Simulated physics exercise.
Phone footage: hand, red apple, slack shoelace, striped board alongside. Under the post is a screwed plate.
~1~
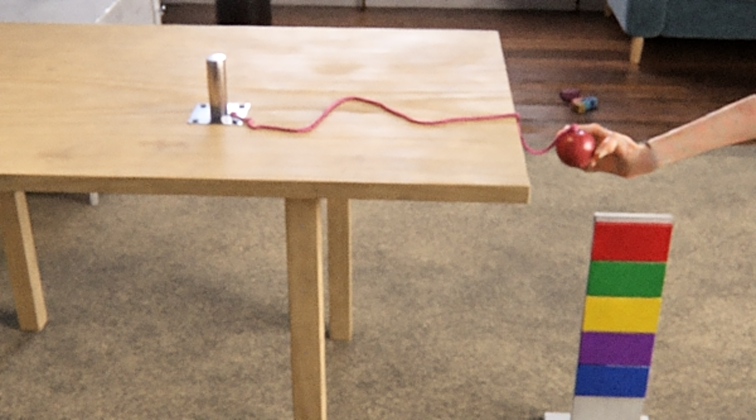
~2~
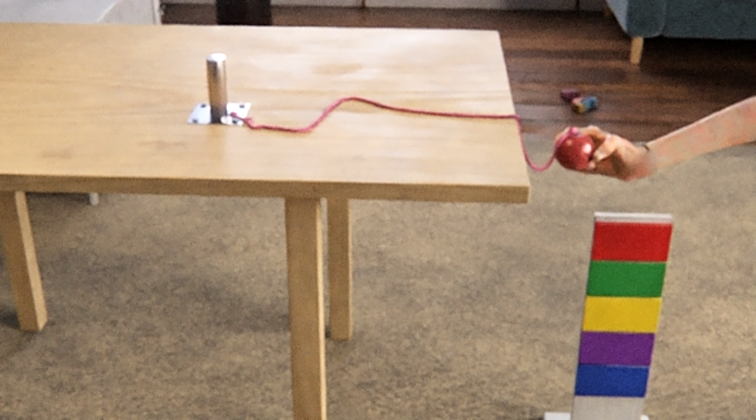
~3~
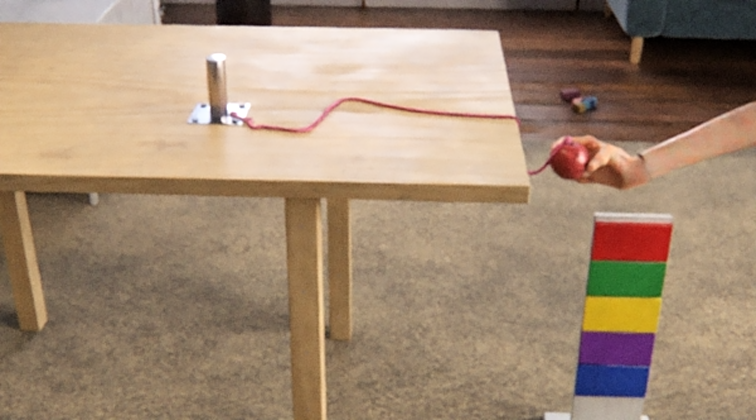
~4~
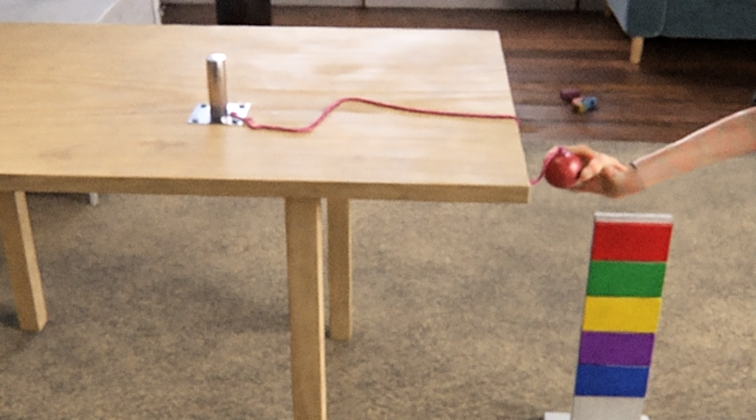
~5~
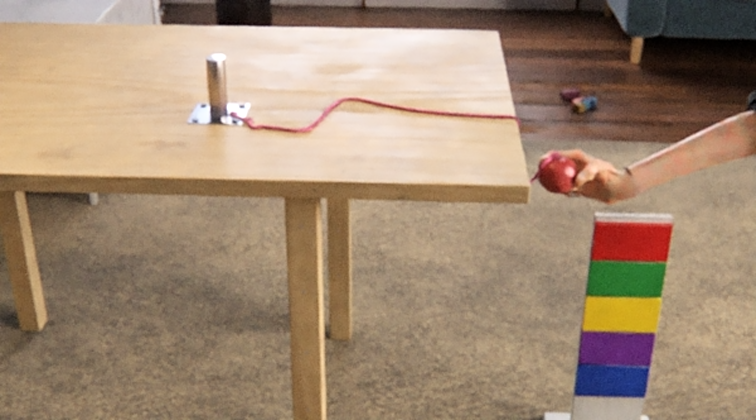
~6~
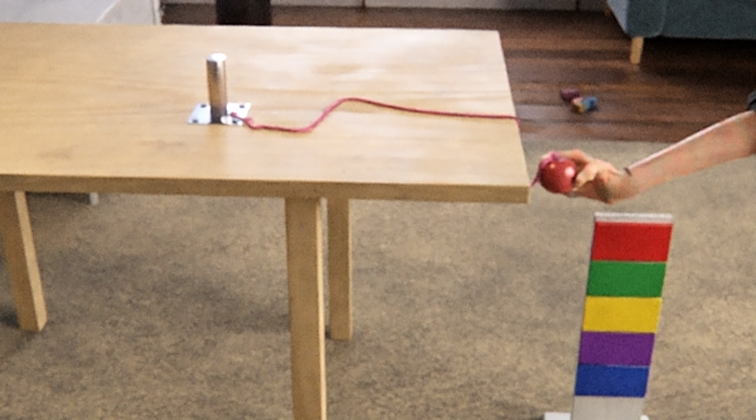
In a room with a carpet and a dark wooden floor behind it, a still camera looks slightly down at a pale wooden table. A slack red shoelace runs from a metal post with a screwed plate to the table's right edge, near a hand holding a red apple above a board striped red, green, yellow, purple and blue. The hand moves the apple slightly left and down beside the table edge, then stays nearly still.
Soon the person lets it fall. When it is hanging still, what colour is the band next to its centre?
Yellow.
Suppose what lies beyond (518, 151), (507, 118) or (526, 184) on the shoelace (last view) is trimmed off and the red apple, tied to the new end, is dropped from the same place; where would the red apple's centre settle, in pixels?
Try 1: (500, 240); try 2: (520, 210); try 3: (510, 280).
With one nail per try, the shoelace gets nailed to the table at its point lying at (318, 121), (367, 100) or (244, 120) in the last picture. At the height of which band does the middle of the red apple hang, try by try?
Green; red; yellow.
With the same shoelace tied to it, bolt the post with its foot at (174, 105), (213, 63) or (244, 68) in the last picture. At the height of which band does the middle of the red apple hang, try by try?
First try: Green; second try: Green; third try: Yellow.
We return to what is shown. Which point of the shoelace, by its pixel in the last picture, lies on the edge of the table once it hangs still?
It's the piece you see at (429, 112).
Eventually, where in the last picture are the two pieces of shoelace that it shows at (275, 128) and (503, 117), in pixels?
At (305, 117) for the first, at (516, 204) for the second.
Soon after, apple near (483, 289); level with green.
After that, apple near (517, 346); level with yellow.
In the end, apple near (512, 341); level with yellow. Its middle rests at the yellow band.
